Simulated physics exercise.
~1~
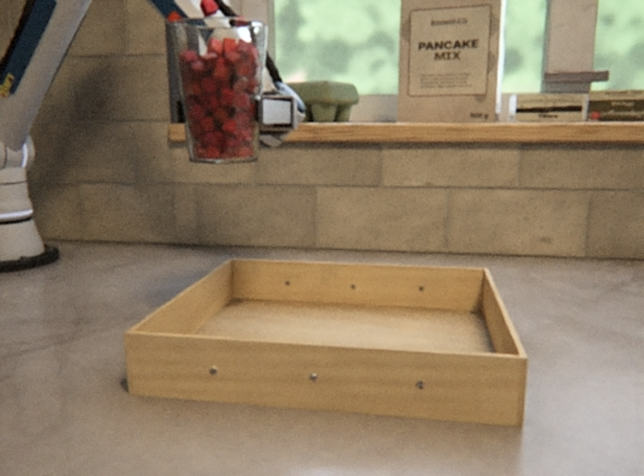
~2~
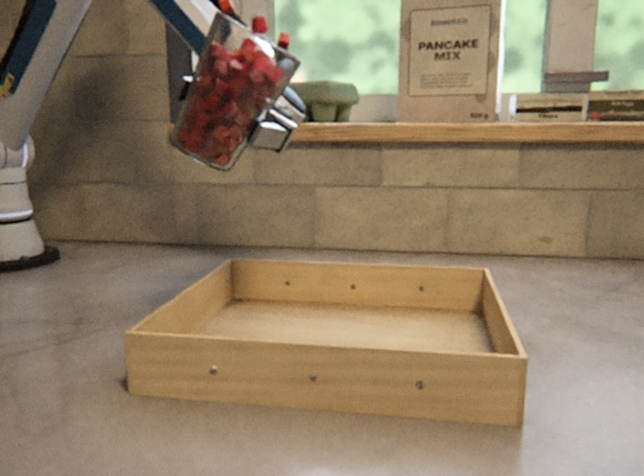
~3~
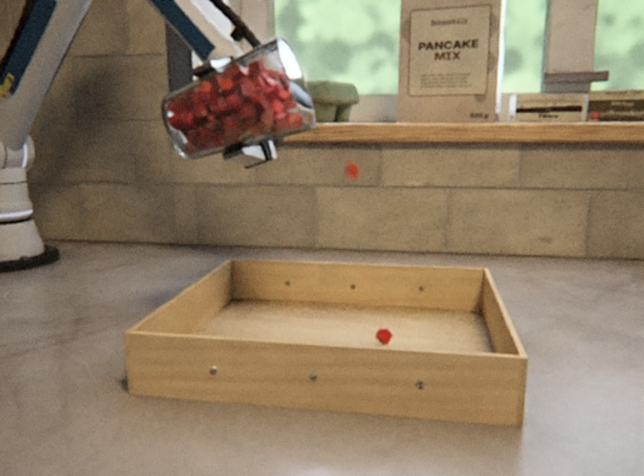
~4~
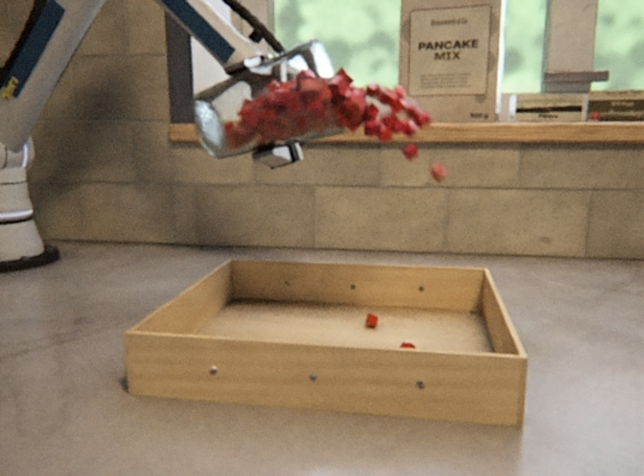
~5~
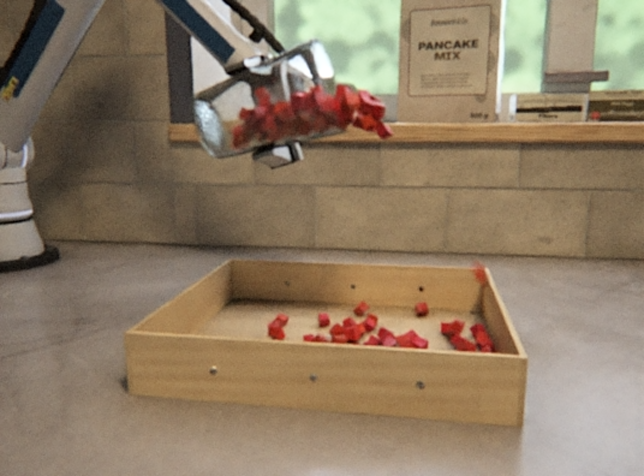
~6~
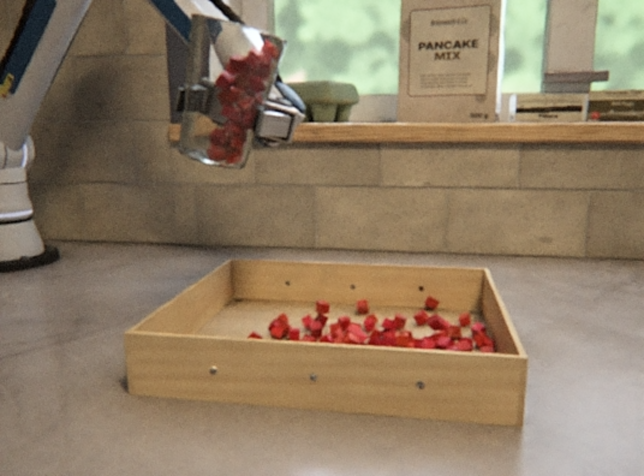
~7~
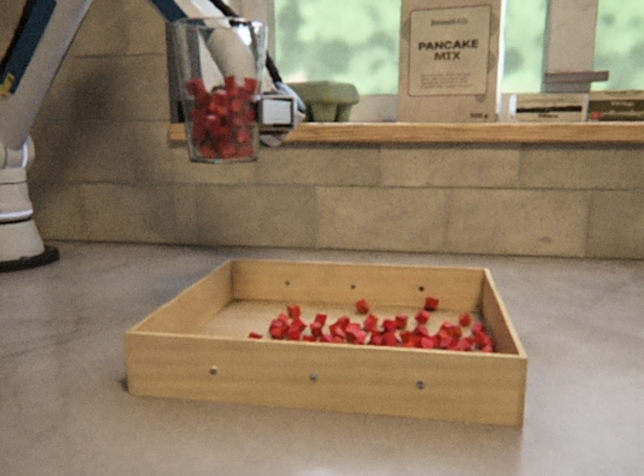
On a grey kitchen counter before a brick wall and window, seen from the front and slightly above, a shallow wooden tray stands in the middle. At the upper left, a robot arm holds a clear tumbler filled with red cubes, and a pancake mix box sits on the sill. The arm tips the tumbler to the right until it lies nearly on its side, and the first cubes drop. More tumble out in a stream and scatter across the tray. The arm then swings the tumbler back upright, still partly full, leaving a loose spread of red cubes in the tray.
